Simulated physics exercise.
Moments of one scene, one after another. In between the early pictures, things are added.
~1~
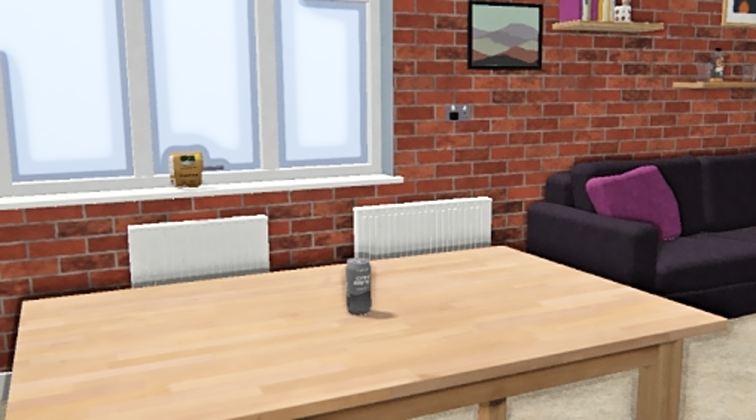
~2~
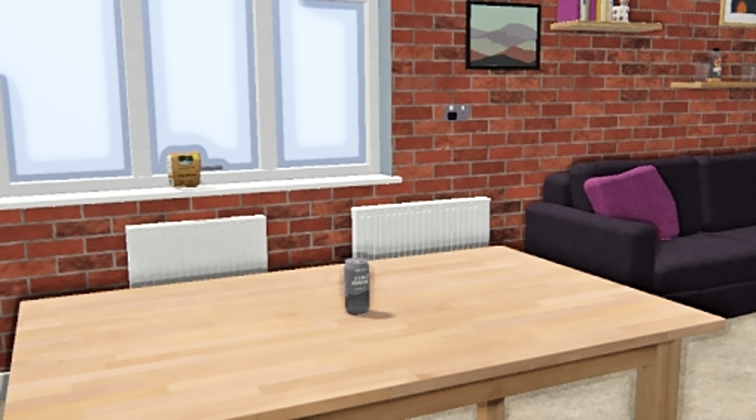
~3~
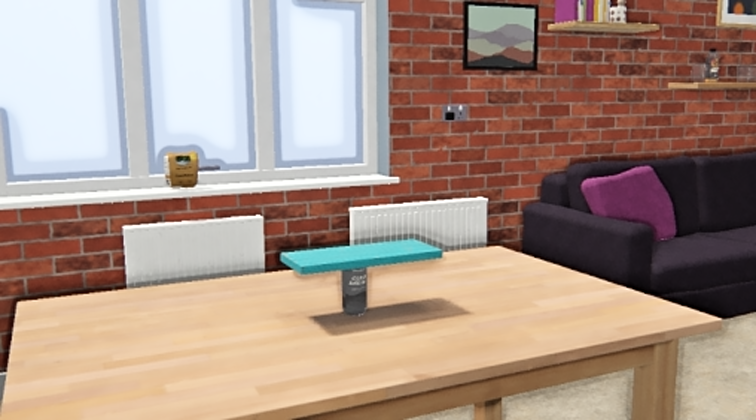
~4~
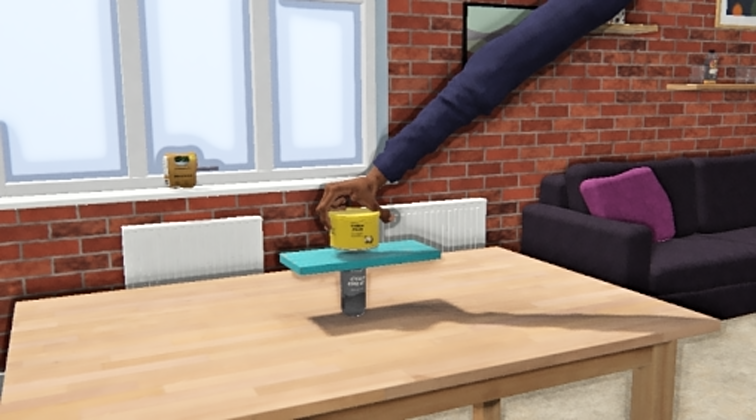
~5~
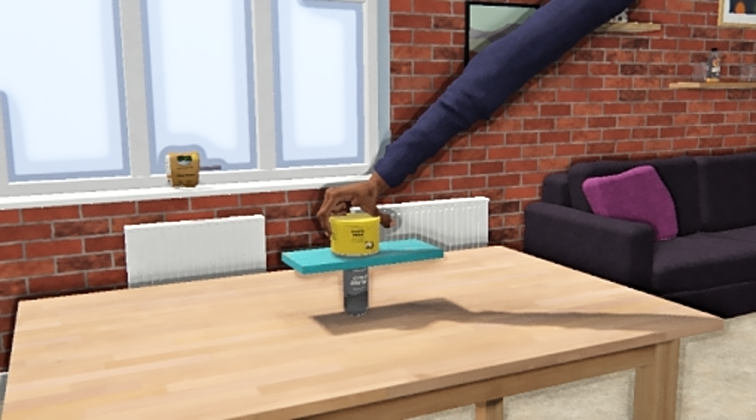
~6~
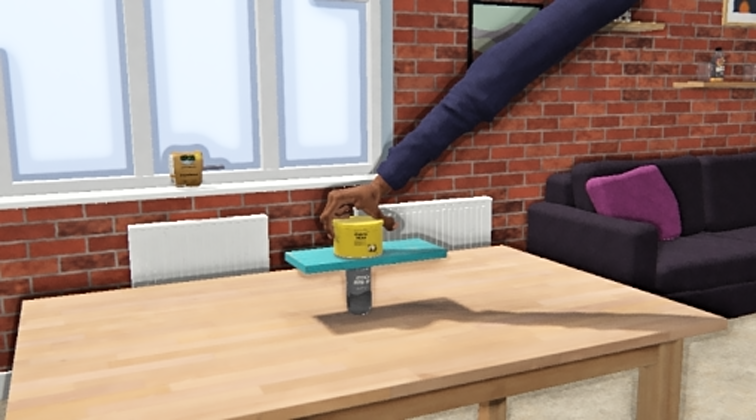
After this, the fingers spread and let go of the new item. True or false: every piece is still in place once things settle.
True.
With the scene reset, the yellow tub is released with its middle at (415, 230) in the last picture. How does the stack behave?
Topples.
Then, 0.20 s after the last picture, nothing has stirred.
Then, 0.50 s after the last picture, yellow tub resting near (358, 237).
At rest, all 3 in place. Seen from the same camera at the end, yellow tub near (358, 237). The stack keeps its balance.
